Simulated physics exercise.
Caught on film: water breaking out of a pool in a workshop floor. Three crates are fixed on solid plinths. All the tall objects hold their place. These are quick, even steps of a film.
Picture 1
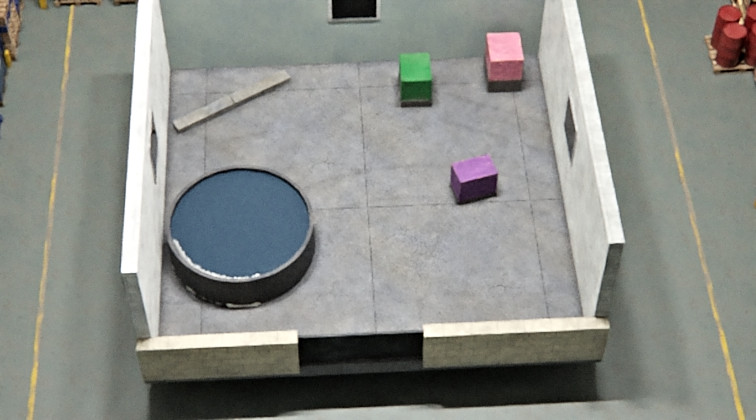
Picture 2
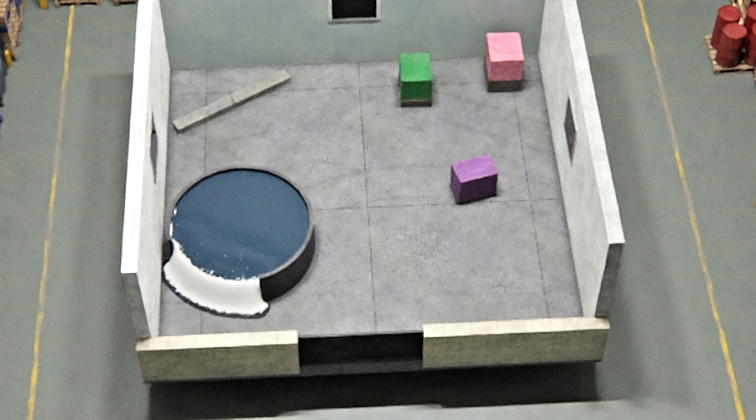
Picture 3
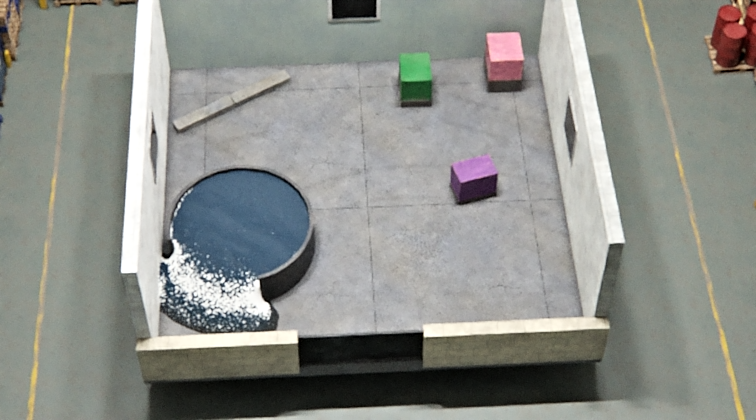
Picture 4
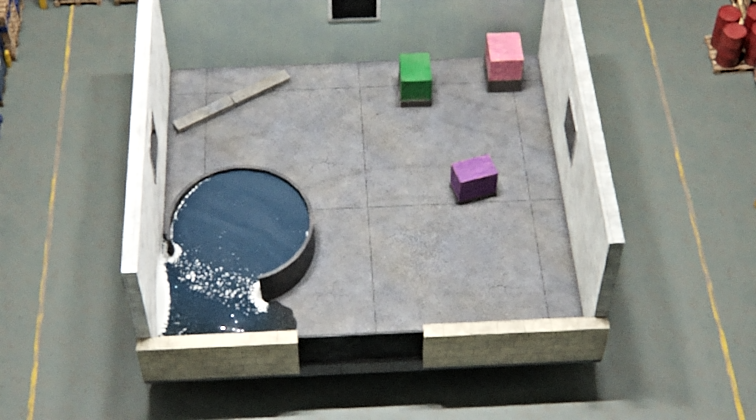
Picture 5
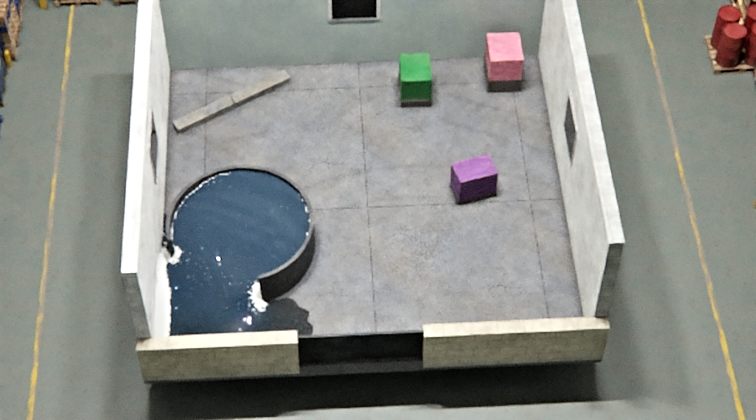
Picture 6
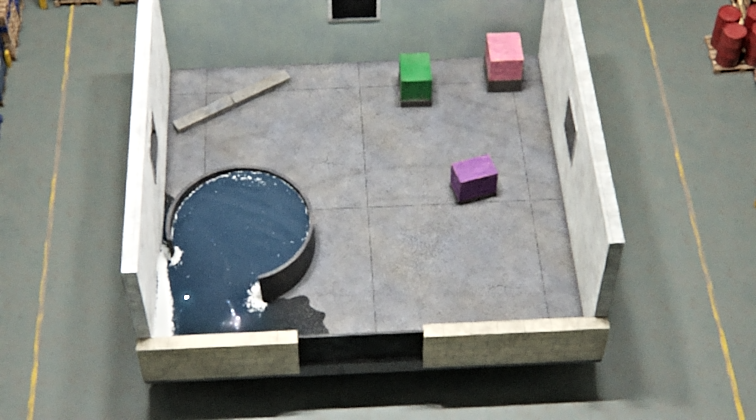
The clip shows a round pool of still water in a walled floor area; water breaks out at its lower left side, foaming white, then spreads darkly along the near wall toward the right while the coloured blocks stay still.
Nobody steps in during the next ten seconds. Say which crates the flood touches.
In the end: The green crate escapes dry; the purple crate is wetted; the pink crate escapes dry.
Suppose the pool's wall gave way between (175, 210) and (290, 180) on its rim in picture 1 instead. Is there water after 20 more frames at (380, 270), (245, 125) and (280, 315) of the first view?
As listed: Dry, wet, dry.
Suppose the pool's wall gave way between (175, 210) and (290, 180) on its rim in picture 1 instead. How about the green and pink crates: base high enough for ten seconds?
In short: Green ends up wet; pink remains dry.
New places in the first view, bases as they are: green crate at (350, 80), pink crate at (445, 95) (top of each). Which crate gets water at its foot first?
First comes the one in purple.
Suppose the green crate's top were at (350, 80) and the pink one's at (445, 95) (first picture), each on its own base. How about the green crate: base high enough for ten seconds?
In short: The green crate is safe.
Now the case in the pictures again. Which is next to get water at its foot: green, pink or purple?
The purple crate.
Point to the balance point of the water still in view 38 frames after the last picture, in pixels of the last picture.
Close to (333, 249).
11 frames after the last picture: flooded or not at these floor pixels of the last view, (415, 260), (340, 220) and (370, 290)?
One after the other: Dry, dry, covered.
A moment on, water covers 10 % of the floor; the green crate not reached, the purple crate not reached, the pink crate not reached.
Next, water covers 25 % of the floor; the green crate not reached, the purple crate not reached, the pink crate not reached.
Then, water covers 55 % of the floor; the green crate not reached, the purple crate water round its plinth, the pink crate not reached.
Later, water covers 75 % of the floor; the green crate water round its plinth, the purple crate water round its plinth, the pink crate water round its plinth.
In the end, water covers 90 % of the floor; the green crate stayed above the water, the purple crate was topped, the pink crate stayed above the water.
